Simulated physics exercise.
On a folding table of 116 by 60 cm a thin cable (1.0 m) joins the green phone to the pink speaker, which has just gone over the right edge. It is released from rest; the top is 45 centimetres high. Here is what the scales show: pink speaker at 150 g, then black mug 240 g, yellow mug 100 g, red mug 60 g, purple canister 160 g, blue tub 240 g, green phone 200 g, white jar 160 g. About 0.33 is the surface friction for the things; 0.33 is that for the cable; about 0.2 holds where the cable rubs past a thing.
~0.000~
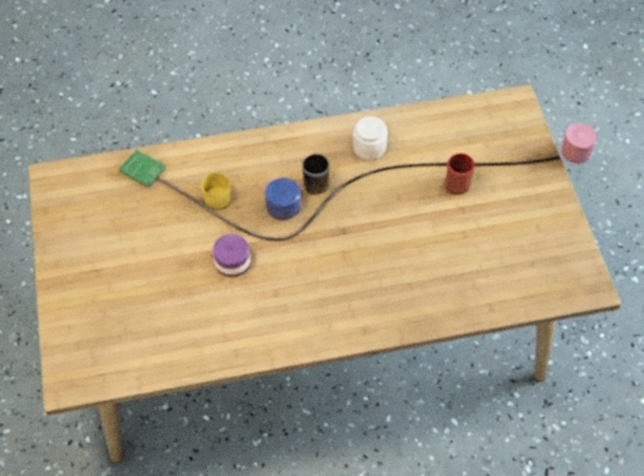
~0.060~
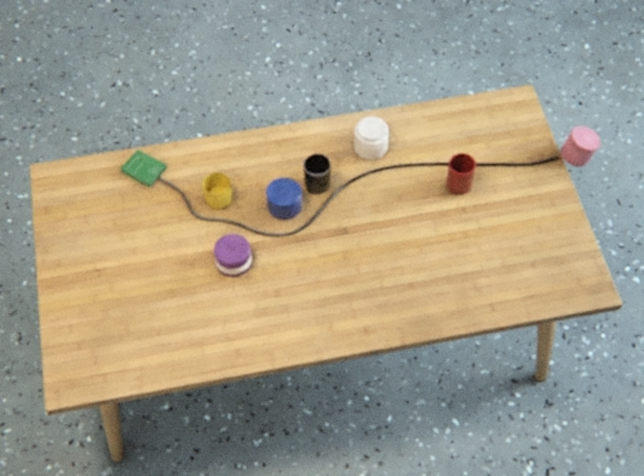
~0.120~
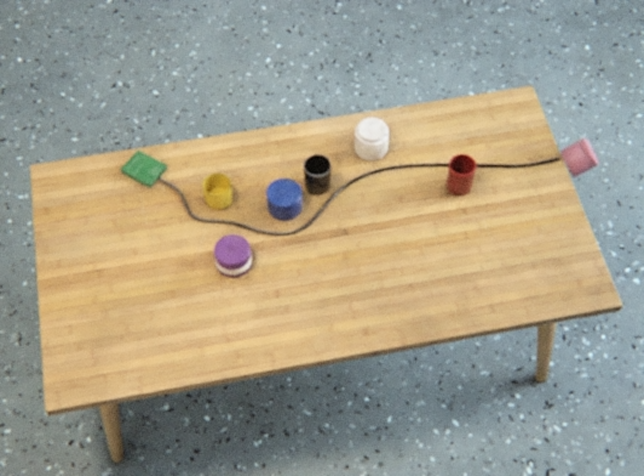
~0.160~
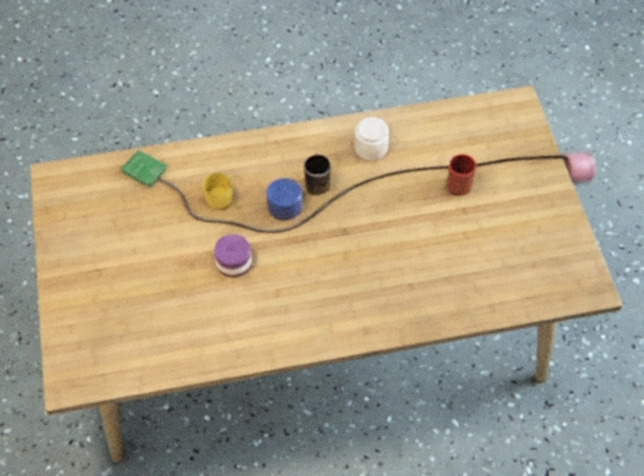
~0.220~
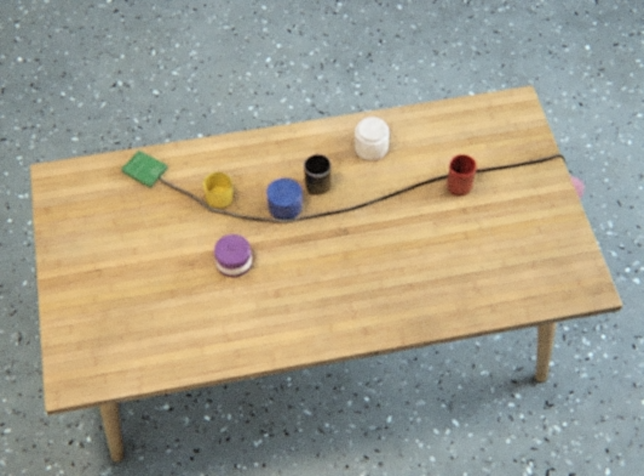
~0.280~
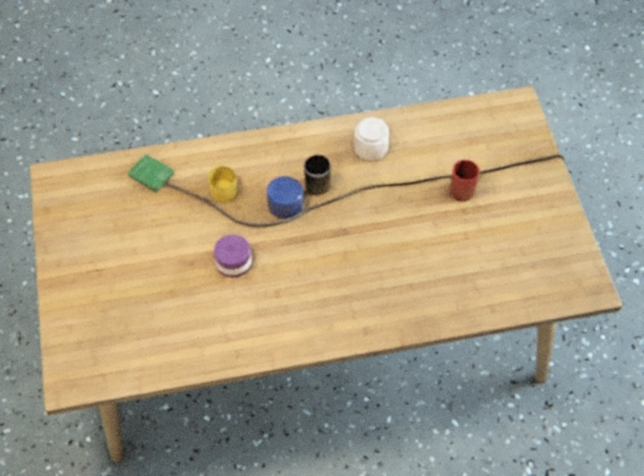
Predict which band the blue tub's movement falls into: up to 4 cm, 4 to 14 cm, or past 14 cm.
Band: Up to 4 cm.
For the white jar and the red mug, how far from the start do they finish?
In the end the white jar has moved about 0 cm, while the red mug has moved about 2 cm.
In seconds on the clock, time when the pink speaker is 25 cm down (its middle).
Reply: Not at all.
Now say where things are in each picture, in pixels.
Blue tub (283, 191); cable runs through (518, 163) (431, 164) (343, 186) (274, 239) (198, 202), in the first picture.
Pink speaker (583, 138); cable runs through (517, 164) (343, 187) (190, 208), in the second picture.
Pink speaker (580, 158); cable runs through (518, 166) (343, 188) (188, 210), in the third picture.
Pink speaker (576, 168); cable runs through (526, 158) (351, 188) (188, 210), in the fourth picture.
Pink speaker (564, 189); cable runs through (553, 157) (379, 199), in the fifth picture.
Blue tub (285, 190); cable runs through (553, 157) (377, 186), in the sixth picture.
At 0.5 s, the cable's tail end at (175, 186); pink speaker over the edge, green phone 4 cm off its start, yellow mug 3 cm off its start.
At 0.7 s, the cable's tail end at (180, 187); green phone 5 cm off its start, pink speaker over the edge, yellow mug 3 cm off its start.
At 1.0 s, the cable's tail end at (188, 189); green phone 7 cm off its start at (170, 178), yellow mug 3 cm off its start at (225, 173), pink speaker over the edge.
At 1.2 s, the cable's tail end at (199, 192); pink speaker over the edge, green phone 9 cm off its start, yellow mug 3 cm off its start.
At 2.4 s, the cable's tail end at (205, 194); blue tub 1 cm off its start at (285, 189), green phone 11 cm off its start at (186, 184), pink speaker over the edge, yellow mug 3 cm off its start at (225, 173).
